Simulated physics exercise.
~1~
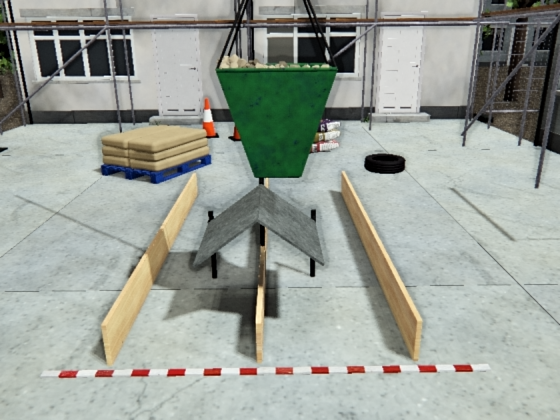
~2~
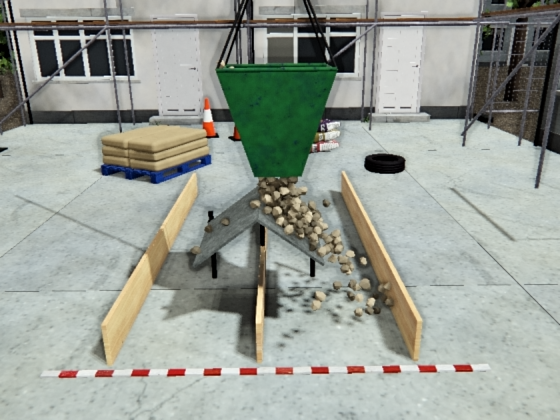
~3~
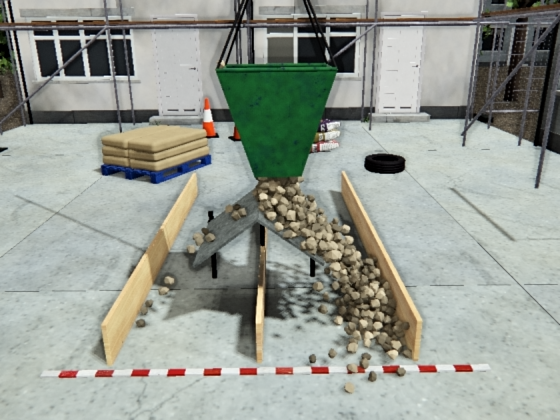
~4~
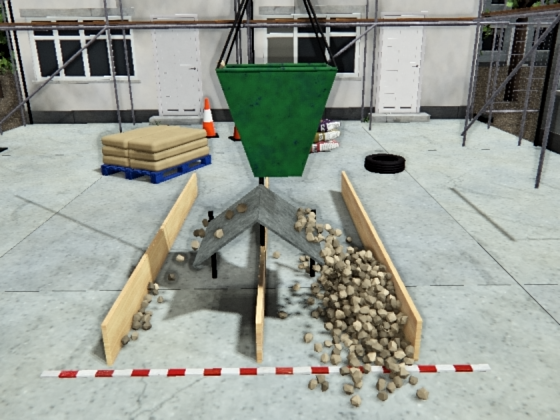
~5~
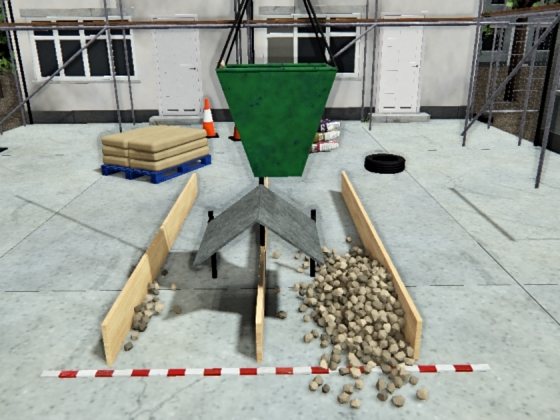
To begin with, a green hopper filled with stones hangs still above a grey peaked ramp, with wooden planks marking two bays on the concrete and a red and white staff lying in front. The stones start pouring from the bottom of the hopper and tumble mostly down the right slope. They pile up in the right bay, while a few roll down the left side. The flow from the hopper stops, and the last stones slide off the slopes. Finally, the ramp is bare, with a large heap spread across the right bay, some stones past the staff, and only a small cluster by the left plank.
